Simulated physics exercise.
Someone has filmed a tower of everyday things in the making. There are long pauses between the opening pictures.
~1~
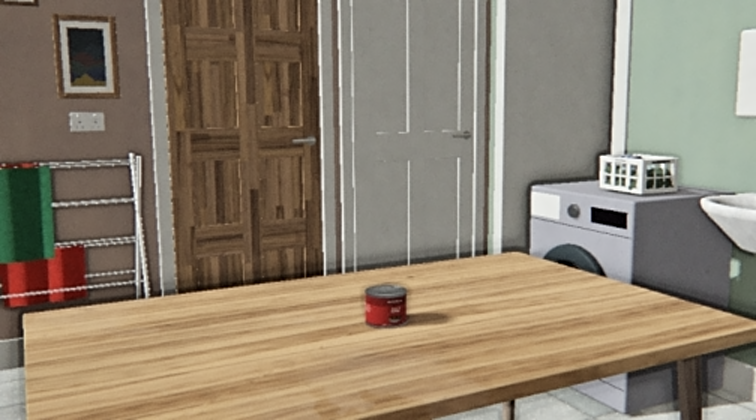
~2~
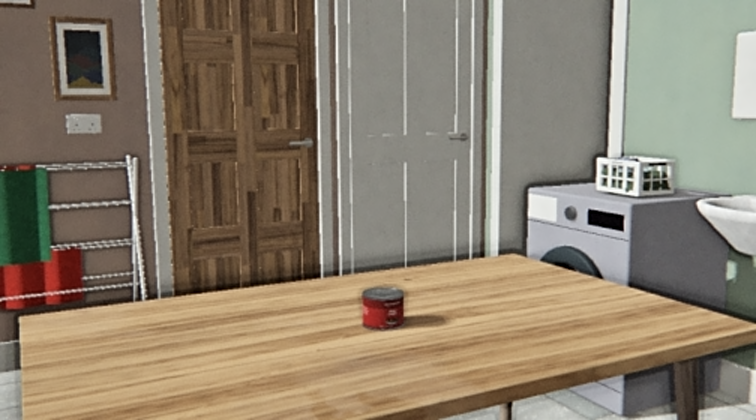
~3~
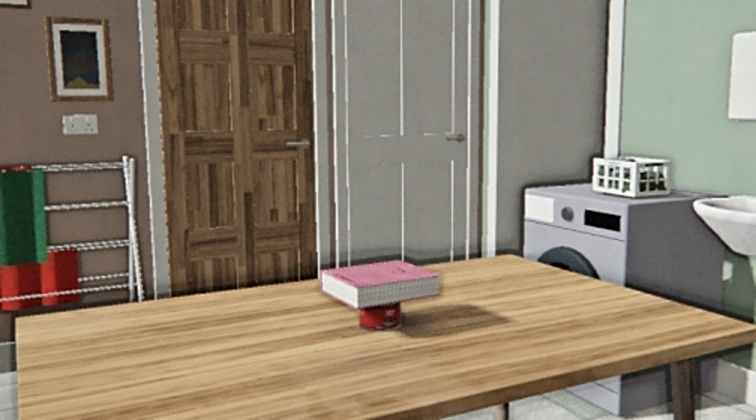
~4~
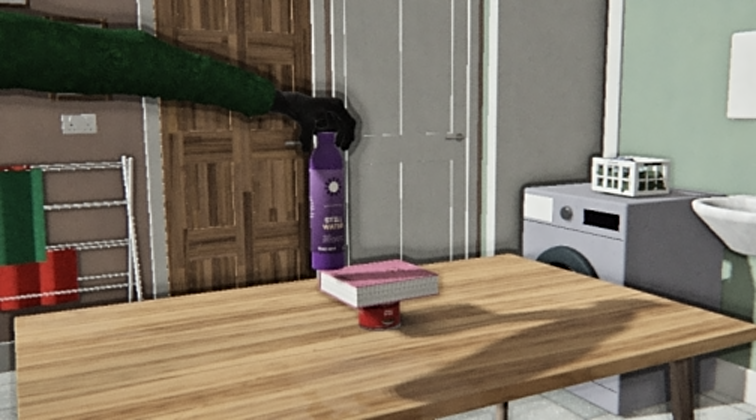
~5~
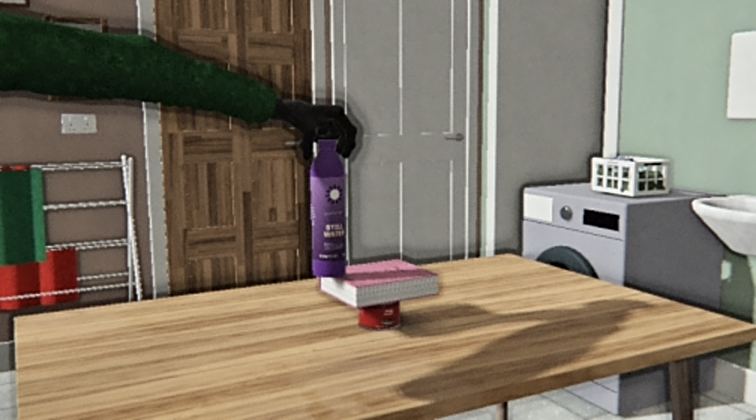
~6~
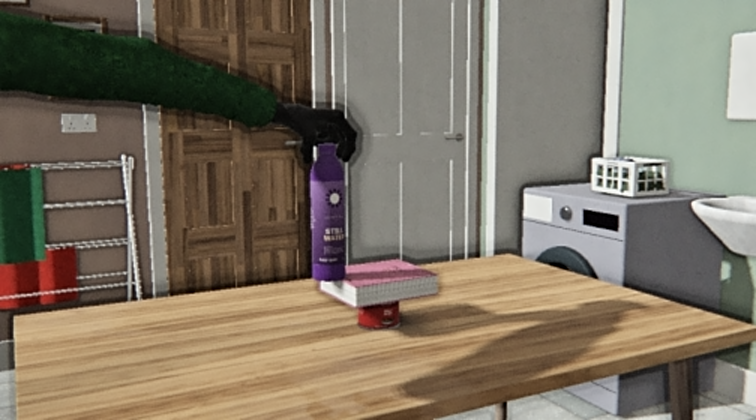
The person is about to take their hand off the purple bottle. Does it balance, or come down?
As it turns out, it gives way.
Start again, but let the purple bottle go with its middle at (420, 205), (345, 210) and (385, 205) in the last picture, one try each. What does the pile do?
First try: It comes apart; second try: It holds; third try: It keeps its balance.
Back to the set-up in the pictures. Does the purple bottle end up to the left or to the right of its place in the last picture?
It goes to the left.
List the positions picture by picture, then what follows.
In the first frame, the last thing is not in view yet.
In the second frame, the last thing is not in view yet.
In the third frame, the last thing is not in view yet; pink book (380, 283).
The fourth frame shows still above its spot; purple bottle (327, 201); pink book (379, 282).
The fifth frame shows still above its spot; purple bottle (328, 208); pink book (378, 282).
The sixth frame shows set down, still held; purple bottle (328, 212); pink book (378, 282).
Then, 0.50 s after the last picture, purple bottle now fallen.
Then, 0.60 s after the last picture, things are still on the move.
At rest, fallen, purple bottle; the other 2 in place. Seen from the same camera at the end, purple bottle near (243, 331). The pile loses its balance.
